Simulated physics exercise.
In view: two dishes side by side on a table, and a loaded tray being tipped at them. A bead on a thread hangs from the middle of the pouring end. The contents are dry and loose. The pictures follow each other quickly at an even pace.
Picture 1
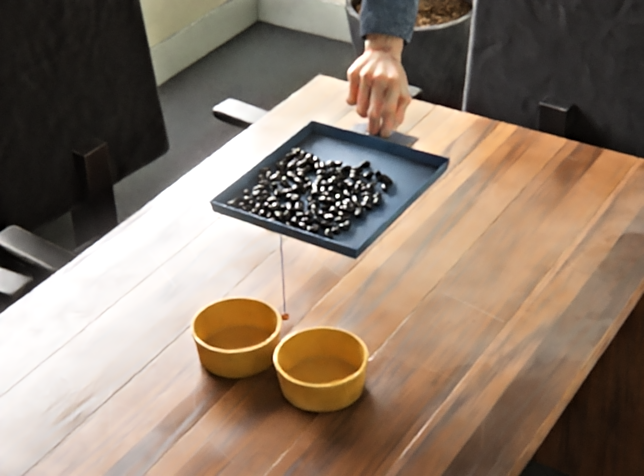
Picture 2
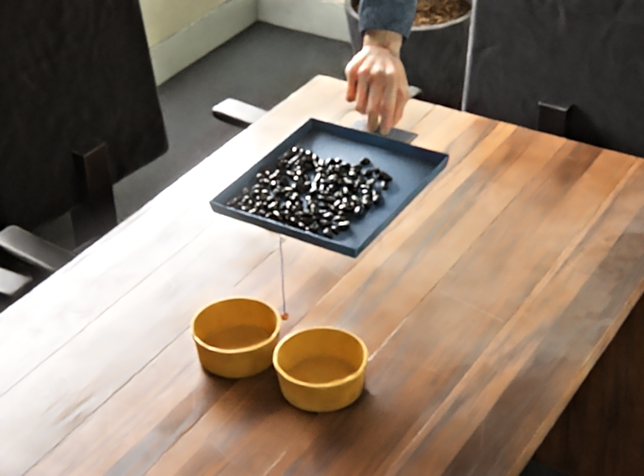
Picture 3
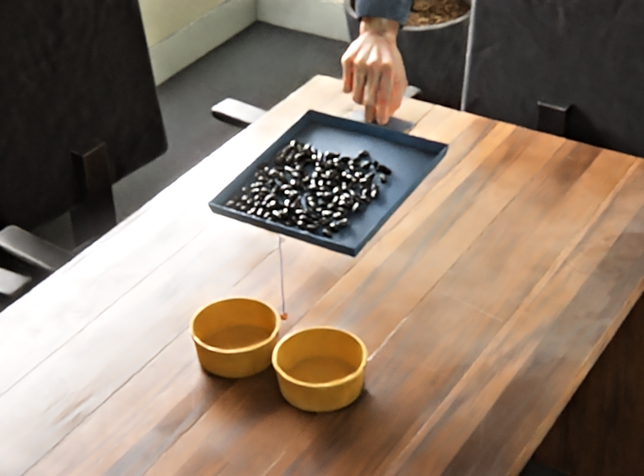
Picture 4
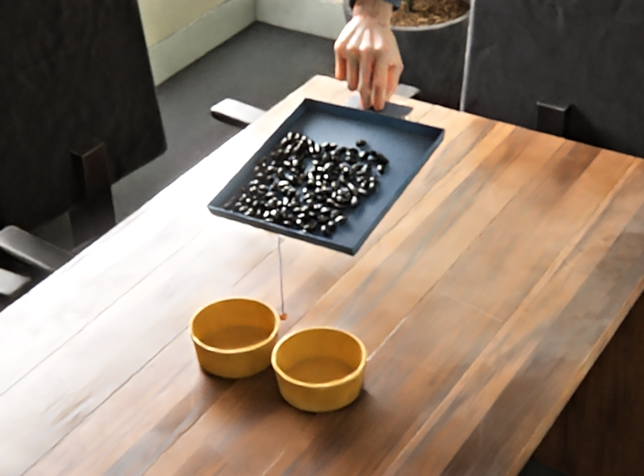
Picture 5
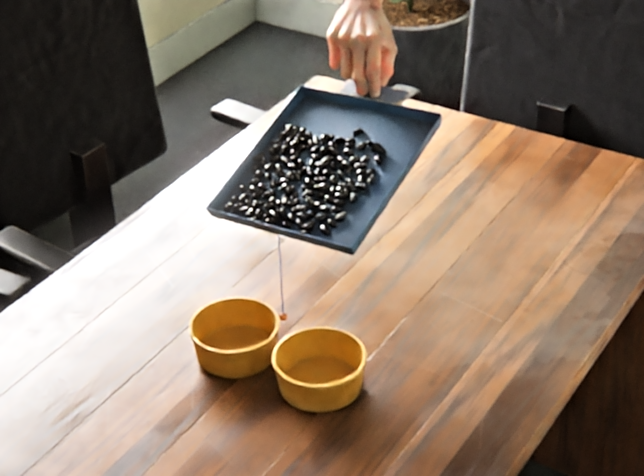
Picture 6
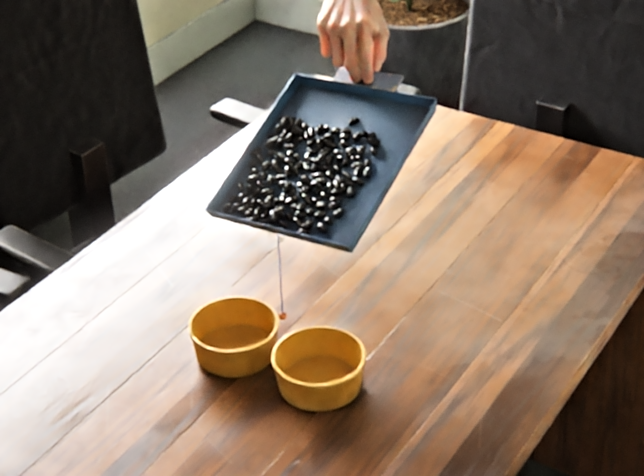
A hand raises the far end of a dark tray of black beans above two yellow dishes.
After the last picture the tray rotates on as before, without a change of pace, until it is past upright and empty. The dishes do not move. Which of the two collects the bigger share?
More goes to the left dish.
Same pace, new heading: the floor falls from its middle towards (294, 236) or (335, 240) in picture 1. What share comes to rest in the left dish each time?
Near 20 % and 0 %.
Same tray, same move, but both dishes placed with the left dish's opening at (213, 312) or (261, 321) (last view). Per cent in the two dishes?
In turn 60 and 30 in a hundred.
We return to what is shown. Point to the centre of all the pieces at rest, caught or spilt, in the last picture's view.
Around (237, 358).
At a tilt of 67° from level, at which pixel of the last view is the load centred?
Close to (268, 184).
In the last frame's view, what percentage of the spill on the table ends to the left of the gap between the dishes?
Near 90 %.
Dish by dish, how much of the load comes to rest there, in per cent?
Left dish near 60 in a hundred; right dish near 0.
Just after the last frame, tray tipped steeply; every one on the tray.
A moment on, tray tipped past a quarter turn; almost all on the tray; just a few outside both; just a few in the air.
Further on, tray tipped past a quarter turn; about a tenth in the right dish; roughly two thirds in the left dish; roughly a third outside both.
When it is over, tray tipped past a quarter turn; about a tenth in the right dish; roughly two thirds in the left dish; roughly a third outside both.
